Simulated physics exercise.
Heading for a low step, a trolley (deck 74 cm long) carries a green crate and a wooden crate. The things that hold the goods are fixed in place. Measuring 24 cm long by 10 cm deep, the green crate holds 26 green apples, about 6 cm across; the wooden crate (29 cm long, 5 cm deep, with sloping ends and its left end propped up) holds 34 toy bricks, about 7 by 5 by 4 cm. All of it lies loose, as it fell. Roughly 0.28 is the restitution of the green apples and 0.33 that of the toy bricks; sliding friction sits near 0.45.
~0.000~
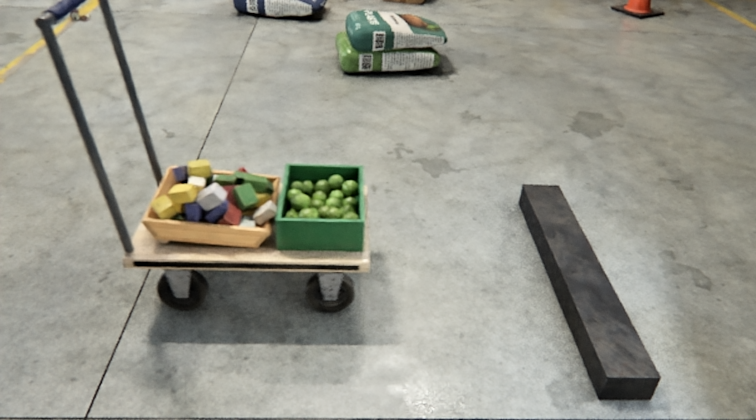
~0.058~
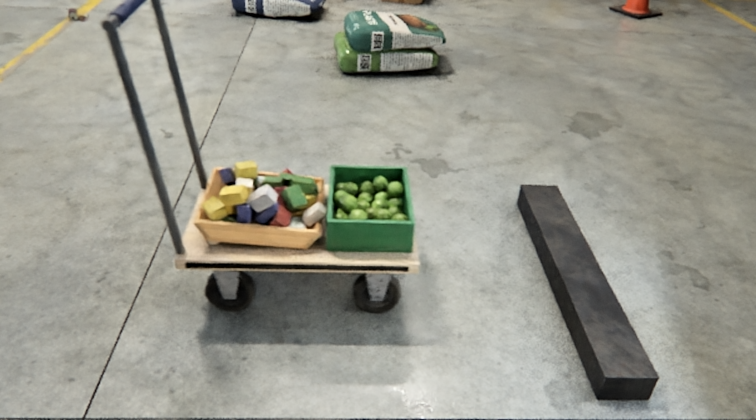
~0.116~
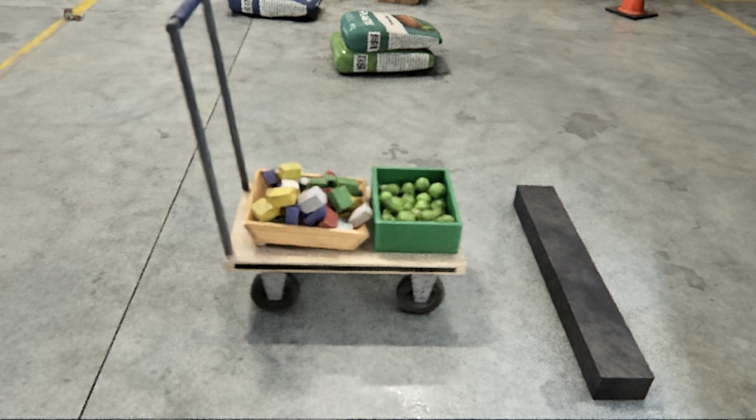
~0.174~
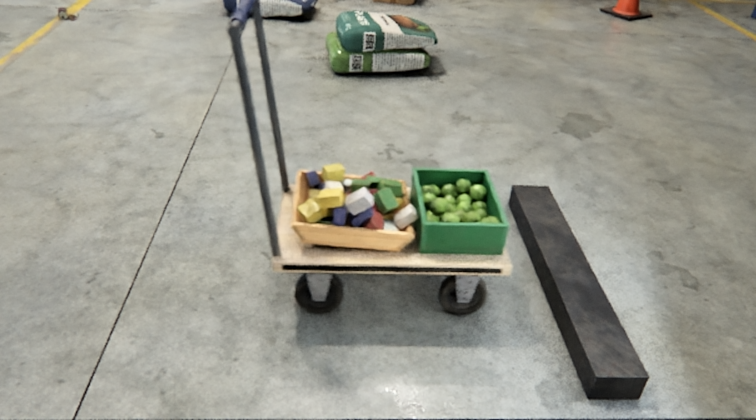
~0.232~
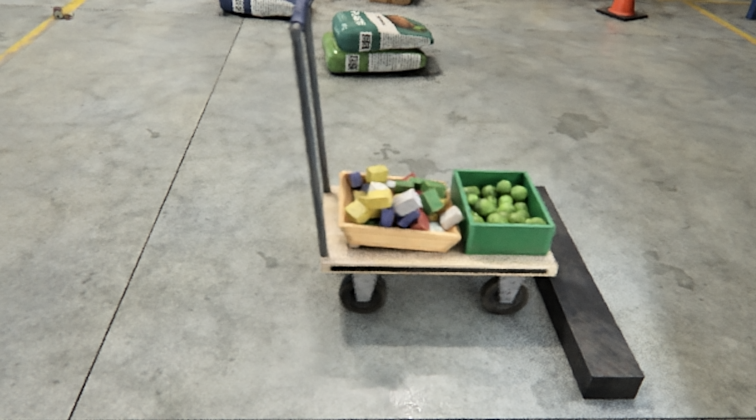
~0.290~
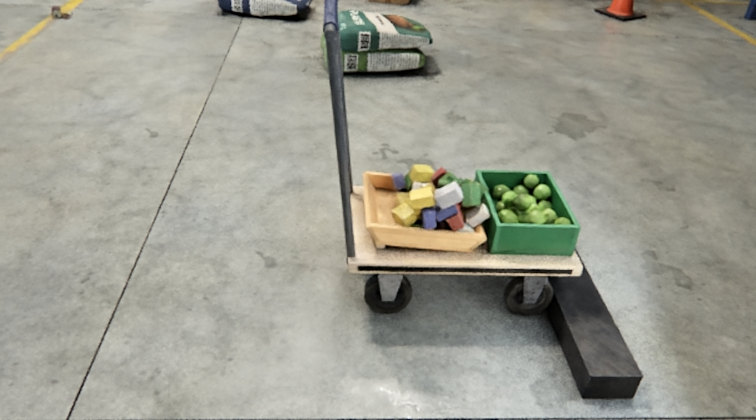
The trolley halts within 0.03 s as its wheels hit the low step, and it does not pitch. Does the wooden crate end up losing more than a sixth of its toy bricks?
Yes.
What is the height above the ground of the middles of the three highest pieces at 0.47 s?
Height, averaged: Around 54 cm.
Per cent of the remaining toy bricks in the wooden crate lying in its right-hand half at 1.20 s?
Roughly 70 percent of the remaining load.
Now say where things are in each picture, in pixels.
In the first frame (we follow the rim corner now nearest the camera; the camera pans a little), wooden crate at (145, 219); green crate at (280, 219); 72 cm still to roll; nothing out yet.
The second frame shows wooden crate at (197, 221); green crate at (332, 220); 56 cm still to roll.
The third frame shows wooden crate at (247, 222); green crate at (380, 222); 40 cm still to roll.
The fourth frame shows wooden crate at (295, 223); green crate at (427, 223); 24 cm still to roll.
The fifth frame shows wooden crate at (343, 224); green crate at (475, 224); 9 cm still to roll.
The sixth frame shows wooden crate at (370, 225); green crate at (501, 224); stopped; nothing out yet.
After 0.35 s, 0 of 26 out of the green crate and 1 of 34 out of the wooden crate.
After 0.47 s, 1 of 26 out of the green crate and 10 of 34 out of the wooden crate.
After 0.70 s, 2 of 26 out of the green crate and 11 of 34 out of the wooden crate.
Outcome (at 1.20 s), 2 of 26 out of the green crate and 11 of 34 out of the wooden crate. Asked share, 11 of 34, 32 per cent.
